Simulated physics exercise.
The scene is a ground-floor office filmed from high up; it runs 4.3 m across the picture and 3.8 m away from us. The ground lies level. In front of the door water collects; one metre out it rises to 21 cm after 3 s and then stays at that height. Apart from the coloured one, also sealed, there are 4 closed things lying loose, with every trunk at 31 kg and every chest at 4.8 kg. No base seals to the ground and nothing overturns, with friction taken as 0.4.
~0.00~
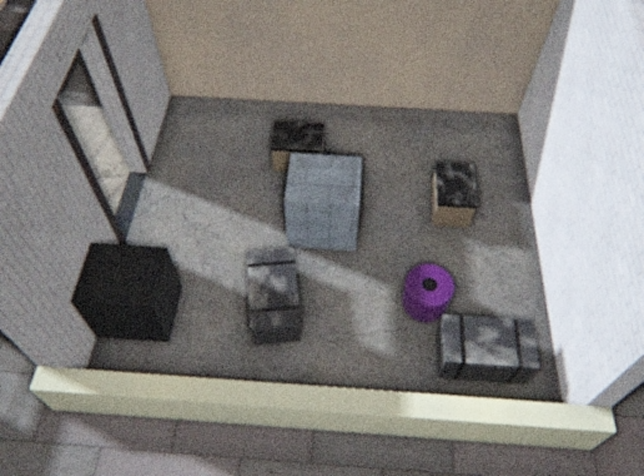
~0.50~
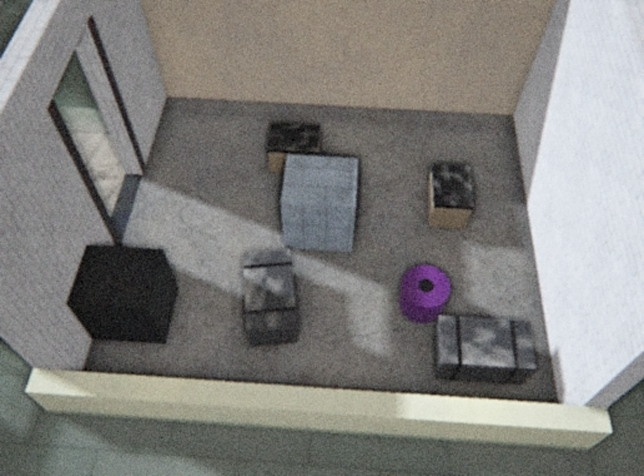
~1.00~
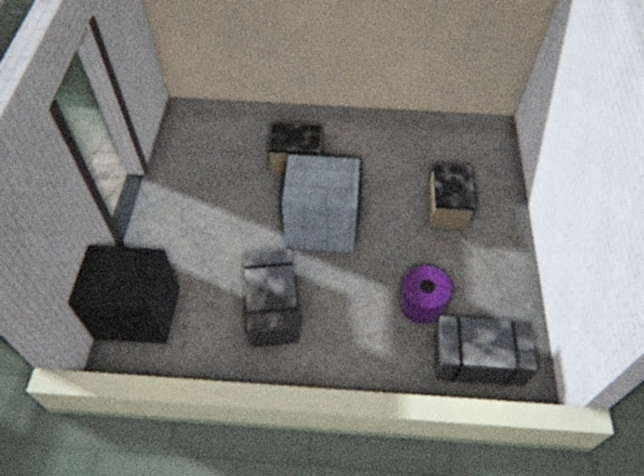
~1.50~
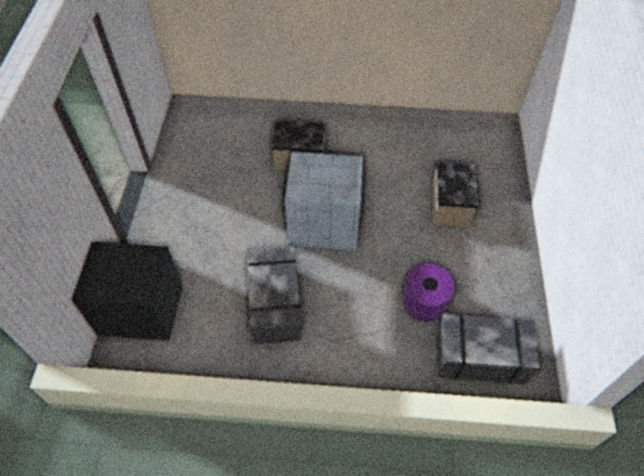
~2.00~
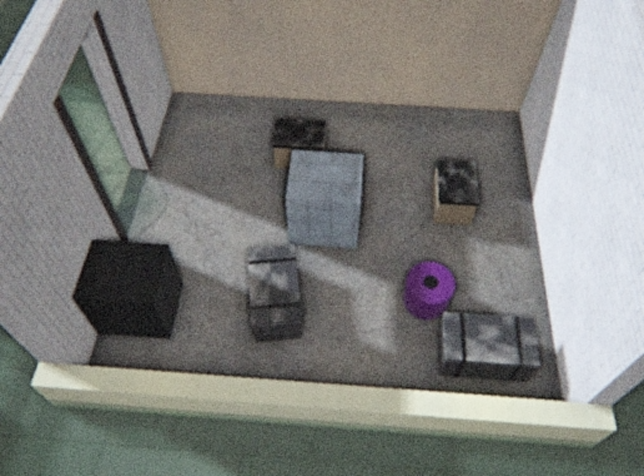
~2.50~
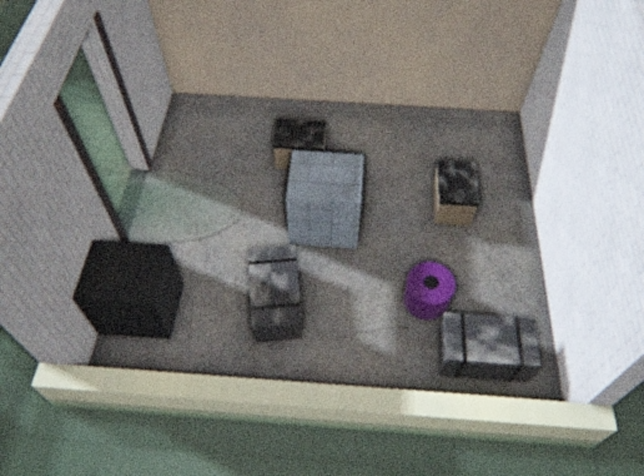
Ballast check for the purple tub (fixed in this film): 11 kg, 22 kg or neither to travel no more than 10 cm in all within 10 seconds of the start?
Extra weight is not needed.
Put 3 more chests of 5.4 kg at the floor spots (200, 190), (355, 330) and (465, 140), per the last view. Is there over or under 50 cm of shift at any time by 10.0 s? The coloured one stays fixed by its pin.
Listed in turn, they go over the bar, beneath the bar, over the bar.
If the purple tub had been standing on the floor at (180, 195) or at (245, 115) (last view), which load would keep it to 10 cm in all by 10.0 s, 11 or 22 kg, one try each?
The first time both options come up short; the second time the lesser option suffices.
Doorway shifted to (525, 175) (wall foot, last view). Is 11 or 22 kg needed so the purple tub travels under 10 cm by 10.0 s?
Well, then the lesser option suffices.
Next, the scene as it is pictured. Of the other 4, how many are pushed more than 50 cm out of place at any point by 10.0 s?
Count: 2.
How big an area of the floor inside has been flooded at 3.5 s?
Close to 4.0 m2, I'd say.
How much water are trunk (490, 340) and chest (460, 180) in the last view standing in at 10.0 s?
Around 10 cm and 4 cm.
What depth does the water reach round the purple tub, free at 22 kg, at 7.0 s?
Close to 3 cm deep.
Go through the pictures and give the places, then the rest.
The purple tub at (430, 285) rests on the ground; 0.0 m2 under water; 0 of 5 have shifted, in the first picture.
The purple tub at (426, 286) rests on the ground; water covers 0.0 m2; 0 of 5 have shifted, in the second picture.
The purple tub at (427, 287) rests on the ground; 0.0 m2 under water; 0 of 5 have shifted, in the third picture.
The purple tub at (430, 284) rests on the ground; water covers 0.0 m2; 0 of 5 have shifted, in the fourth picture.
The purple tub at (431, 282) rests on the ground; water covers 0.2 m2; 0 of 5 have shifted, in the fifth picture.
The purple tub at (431, 283) rests on the ground; 0.8 m2 under water; 0 of 5 have shifted, in the sixth picture.
After 3.5 s the purple tub would be 0 cm from its start with 11 kg and 0 cm from its start with 22 kg; 0 cm of water round it then.
After 4.5 s the purple tub would be 0 cm from its start with 11 kg and 0 cm from its start with 22 kg; 1 cm of water round it then.
After 7.0 s the purple tub would be 0 cm from its start with 11 kg and 0 cm from its start with 22 kg; 3 cm of water round it then.
After 10.0 s the purple tub would be 4 cm from its start with 11 kg and 0 cm from its start with 22 kg; 7 cm of water round it then.
